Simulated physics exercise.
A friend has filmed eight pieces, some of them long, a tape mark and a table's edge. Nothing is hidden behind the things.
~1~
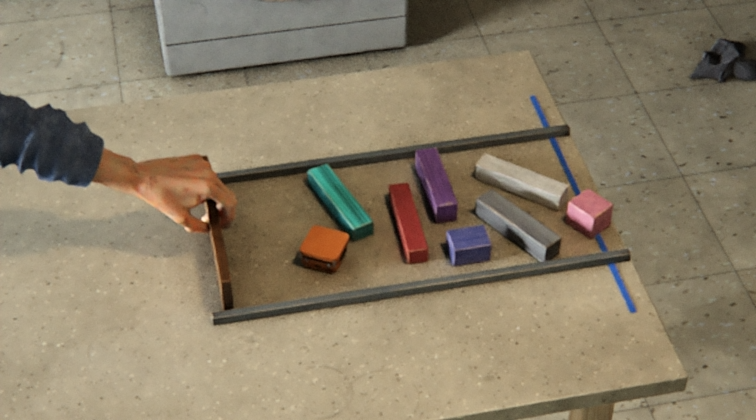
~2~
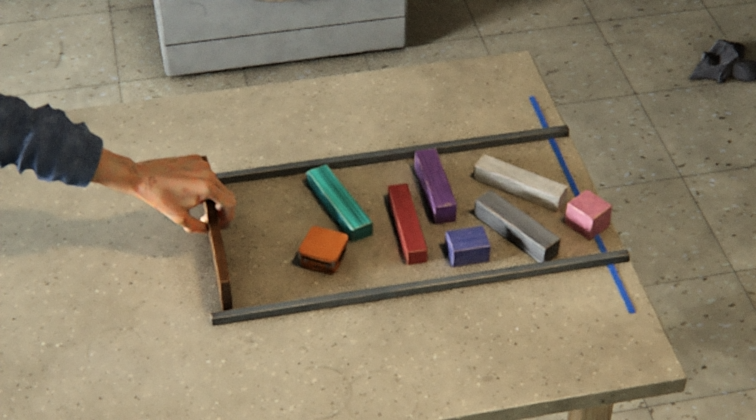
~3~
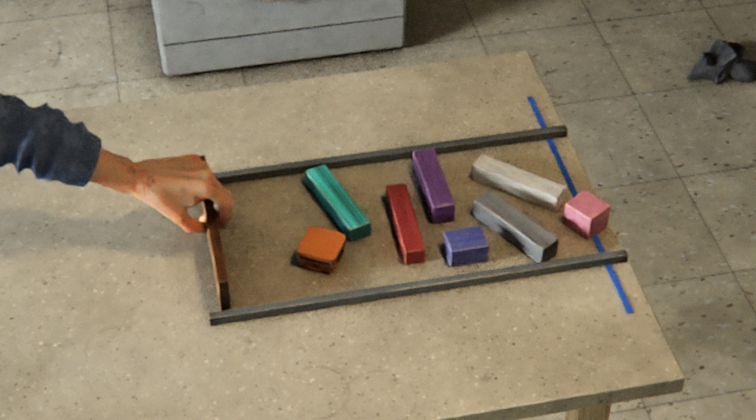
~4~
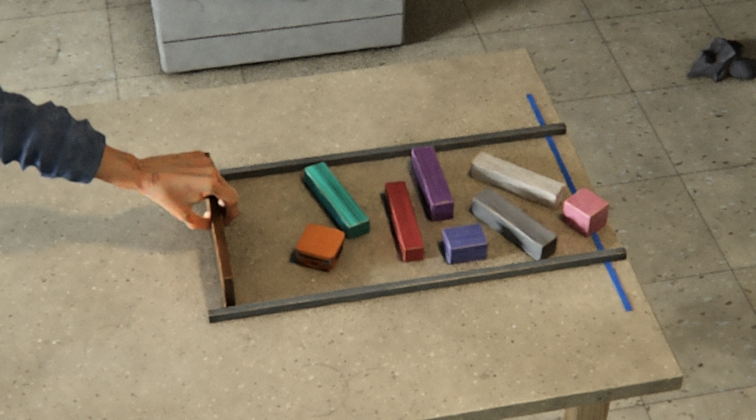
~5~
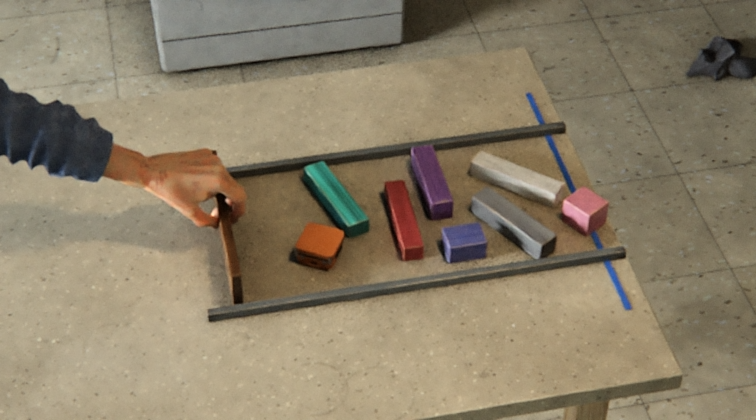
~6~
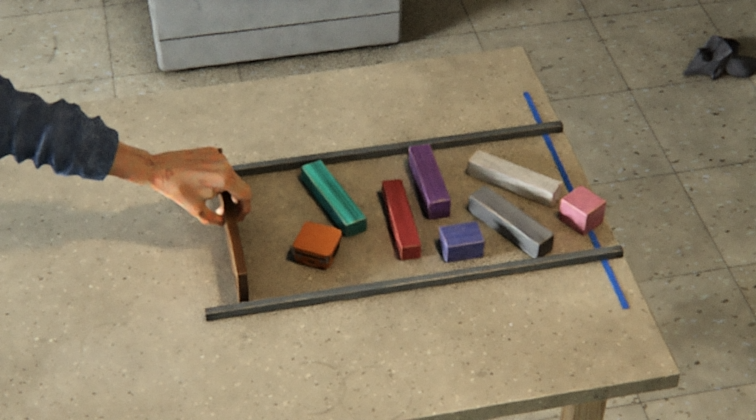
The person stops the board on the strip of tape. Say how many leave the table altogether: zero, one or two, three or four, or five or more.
As it turns out, the number that fall off is five or more.
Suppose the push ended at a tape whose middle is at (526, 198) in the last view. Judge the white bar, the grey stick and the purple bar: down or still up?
The white bar drops off; the grey stick goes over; the purple bar does not fall.
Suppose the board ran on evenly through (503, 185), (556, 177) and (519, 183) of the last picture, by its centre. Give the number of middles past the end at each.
Past the end: 3, 6 and 3.
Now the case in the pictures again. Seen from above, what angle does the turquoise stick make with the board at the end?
Some 0 degrees.
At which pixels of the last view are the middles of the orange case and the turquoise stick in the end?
About (601, 205), and the other about (573, 162).
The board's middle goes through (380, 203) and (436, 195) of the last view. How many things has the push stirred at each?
By then 5, and 8.
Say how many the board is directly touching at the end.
In contact: 2.
Soon after, none off yet; pink block at rest near (582, 210); white bar at rest near (514, 178); grey stick at rest near (511, 222).
After that, none off yet; pink block moving near (586, 209); white bar displaced a little near (528, 176); grey stick displaced a little near (551, 213).
And then, two off so far; pink block off the edge; white bar tilting well over near (604, 172); grey stick on its side near (626, 234).
In the end, the number that fall off is five or more; gone, red bar, purple bar, blue block, grey stick, white bar and pink block.
